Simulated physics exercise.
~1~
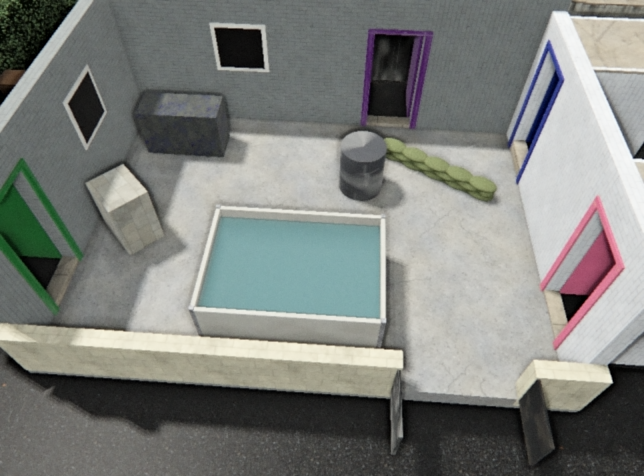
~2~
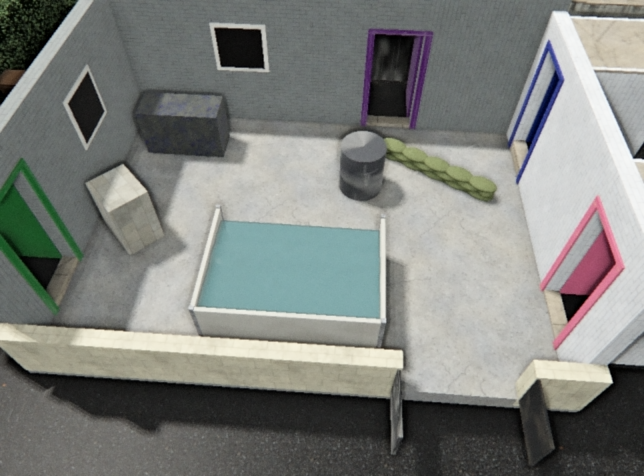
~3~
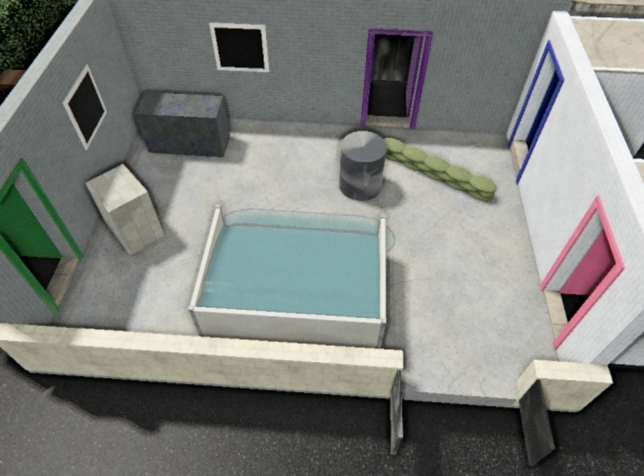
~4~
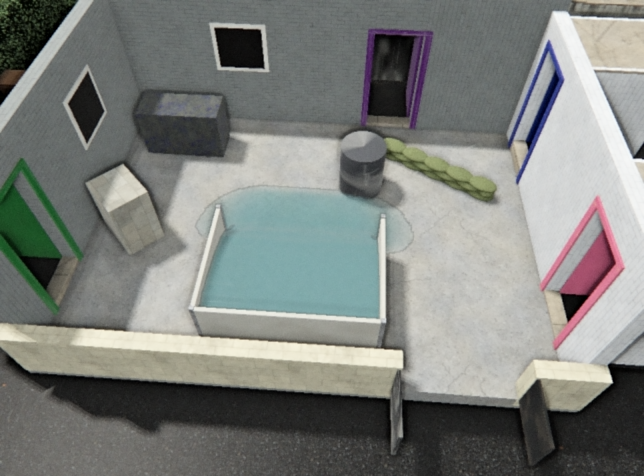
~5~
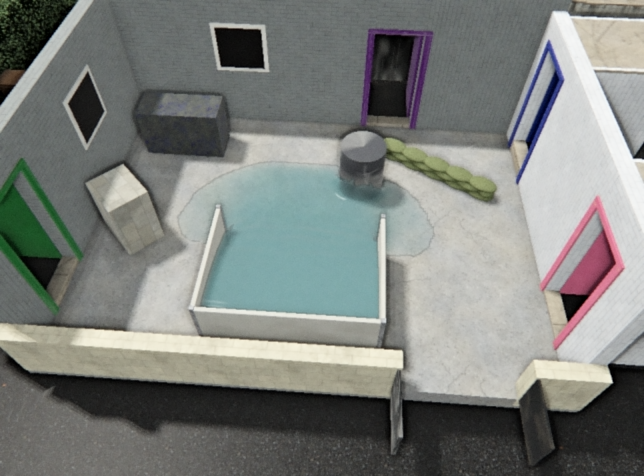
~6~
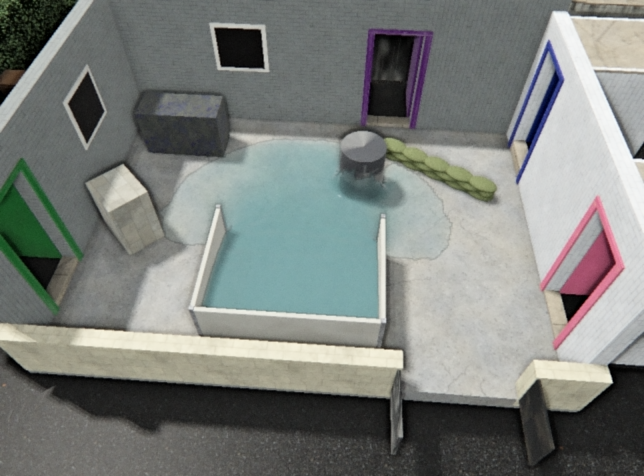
Water in a rectangular tank poured out across the pale yard floor after the tank's far wall disappeared, spreading backward and to both sides in a widening pool that surrounded the dark gray barrel.
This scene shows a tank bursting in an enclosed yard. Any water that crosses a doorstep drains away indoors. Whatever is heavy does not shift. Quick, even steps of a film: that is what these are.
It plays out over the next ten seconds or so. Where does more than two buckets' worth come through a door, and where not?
The green door doesn't overshoot the mark there. The purple door overshoots the mark there. The pink door overshoots the mark there. The blue door doesn't overshoot the mark there.
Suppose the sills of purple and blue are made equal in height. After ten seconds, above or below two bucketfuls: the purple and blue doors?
Lab note: Purple door doesn't reach it; blue door crosses the line.
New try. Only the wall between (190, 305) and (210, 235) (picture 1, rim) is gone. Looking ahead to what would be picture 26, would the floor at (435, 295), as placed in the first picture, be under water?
Verdict: Clear.
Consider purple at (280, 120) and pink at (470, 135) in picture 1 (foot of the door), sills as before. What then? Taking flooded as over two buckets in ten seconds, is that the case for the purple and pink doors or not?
Looking at it, the purple door tops the limit, and the pink door tops the limit.
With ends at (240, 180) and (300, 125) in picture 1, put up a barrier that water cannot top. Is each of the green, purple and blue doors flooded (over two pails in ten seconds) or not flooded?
The green door remains below, the purple door ends up above and the blue door ends up above.
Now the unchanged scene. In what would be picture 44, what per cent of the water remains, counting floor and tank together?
Estimate: Close to 96 %.
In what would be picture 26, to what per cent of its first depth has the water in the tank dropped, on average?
My best guess is about 12 per cent.
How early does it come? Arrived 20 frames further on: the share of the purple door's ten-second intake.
The figure is near 30 per cent.
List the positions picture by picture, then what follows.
Still water in the tank at (294, 263), in the first frame.
Water pours out on the tank's far side and has run to a hidden place, in the second frame.
Water pours out on the tank's far side and has run to a hidden place, in the third frame.
The front is at (212, 208), out from the gap on the tank's far side, in the fourth frame.
Water pours out on the tank's far side and has run to (204, 190), in the fifth frame.
Water pours out on the tank's far side and has run to (272, 142), in the sixth frame.
A moment on, water covers 40 % of the floor; the green door not reached, the purple door wet at the sill, nothing in, the pink door not reached, the blue door not reached.
Next, water covers 55 % of the floor; the green door not reached, the purple door under two buckets in, the pink door wet at the sill, nothing in, the blue door not reached.
Then, water covers 70 % of the floor; the green door wet at the sill, nothing in, the purple door over two buckets in, the pink door under two buckets in, the blue door under two buckets in.
Later, water covers 95 % of the floor; the green door wet at the sill, nothing in, the purple door over two buckets in, the pink door under two buckets in, the blue door under two buckets in.
In the end, water covers 95 % of the floor; the green door under two buckets in, the purple door far over two buckets in, the pink door over two buckets in, the blue door under two buckets in.
